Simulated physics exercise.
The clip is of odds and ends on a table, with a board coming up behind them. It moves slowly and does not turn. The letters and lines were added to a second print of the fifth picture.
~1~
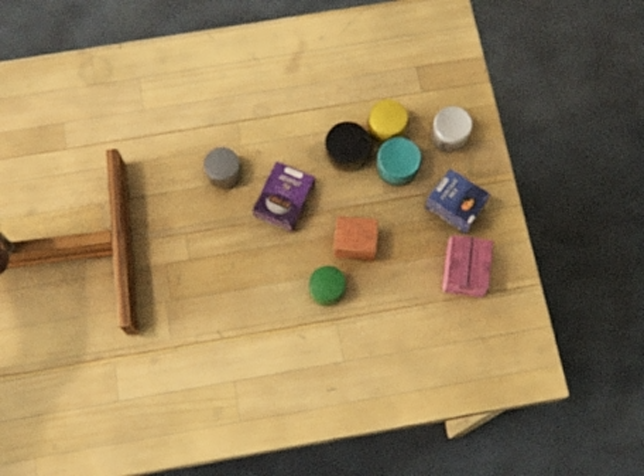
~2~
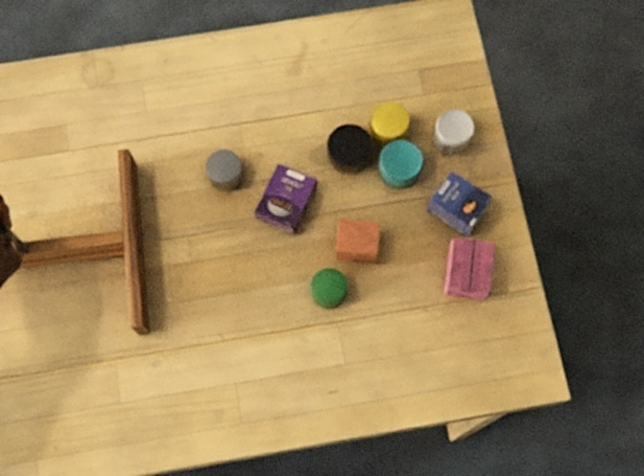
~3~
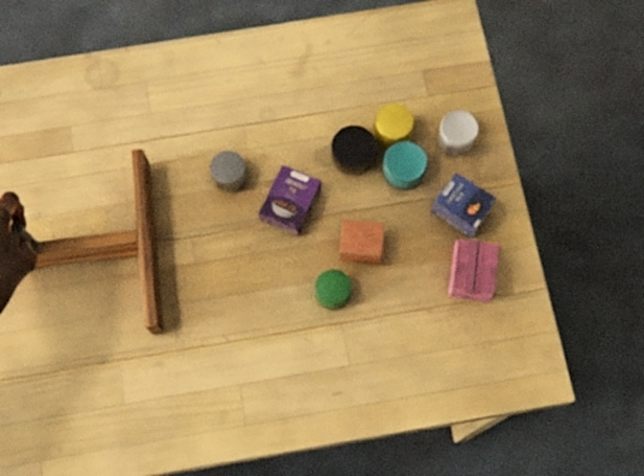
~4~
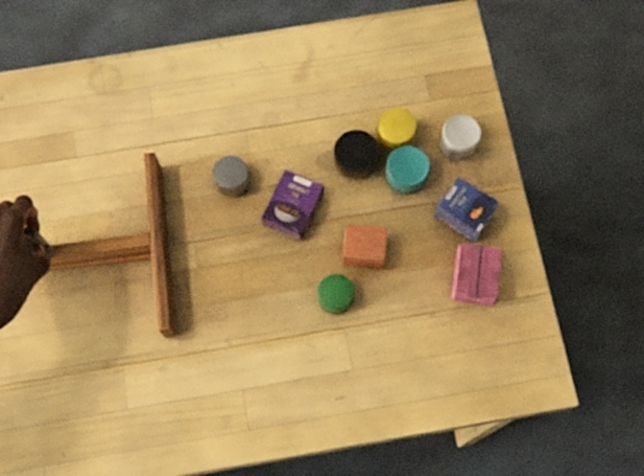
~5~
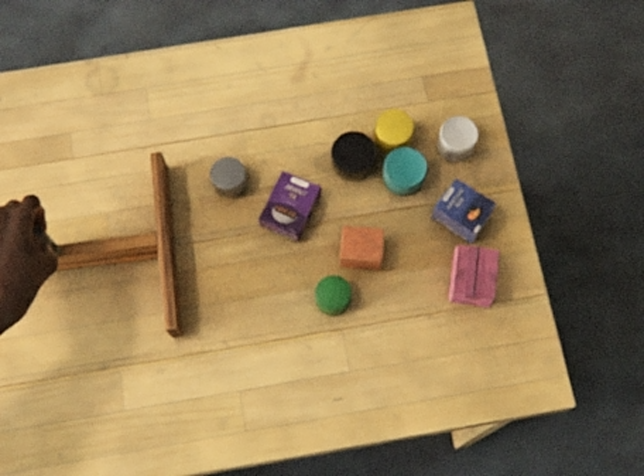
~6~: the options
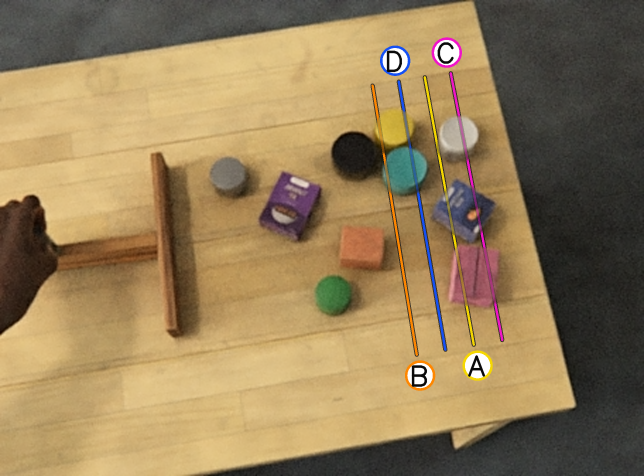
A hand slid a wooden board on a handle slowly to the right across a table, closing some of the gap to a loose group of small colourful pots and boxes, which stayed put.
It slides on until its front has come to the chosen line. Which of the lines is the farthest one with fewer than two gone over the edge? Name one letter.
It should halt at A.
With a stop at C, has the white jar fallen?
By then, yes.
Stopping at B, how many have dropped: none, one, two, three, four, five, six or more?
The count is none.
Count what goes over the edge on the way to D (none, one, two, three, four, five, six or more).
The count is none.
On the marked copy, A at (448, 205); B at (394, 214); C at (475, 200); D at (421, 209).
Following A. Soon after the start, board (266, 221); grey pot (285, 169); purple packet (307, 205).
Later, board (368, 204); white jar (462, 136); turquoise tub (445, 170).
In the end, board (448, 191); turquoise tub (509, 148); white jar (496, 112); none fallen.
As for the rest, B is within the limit but short; C drops three; D is within the limit but short.
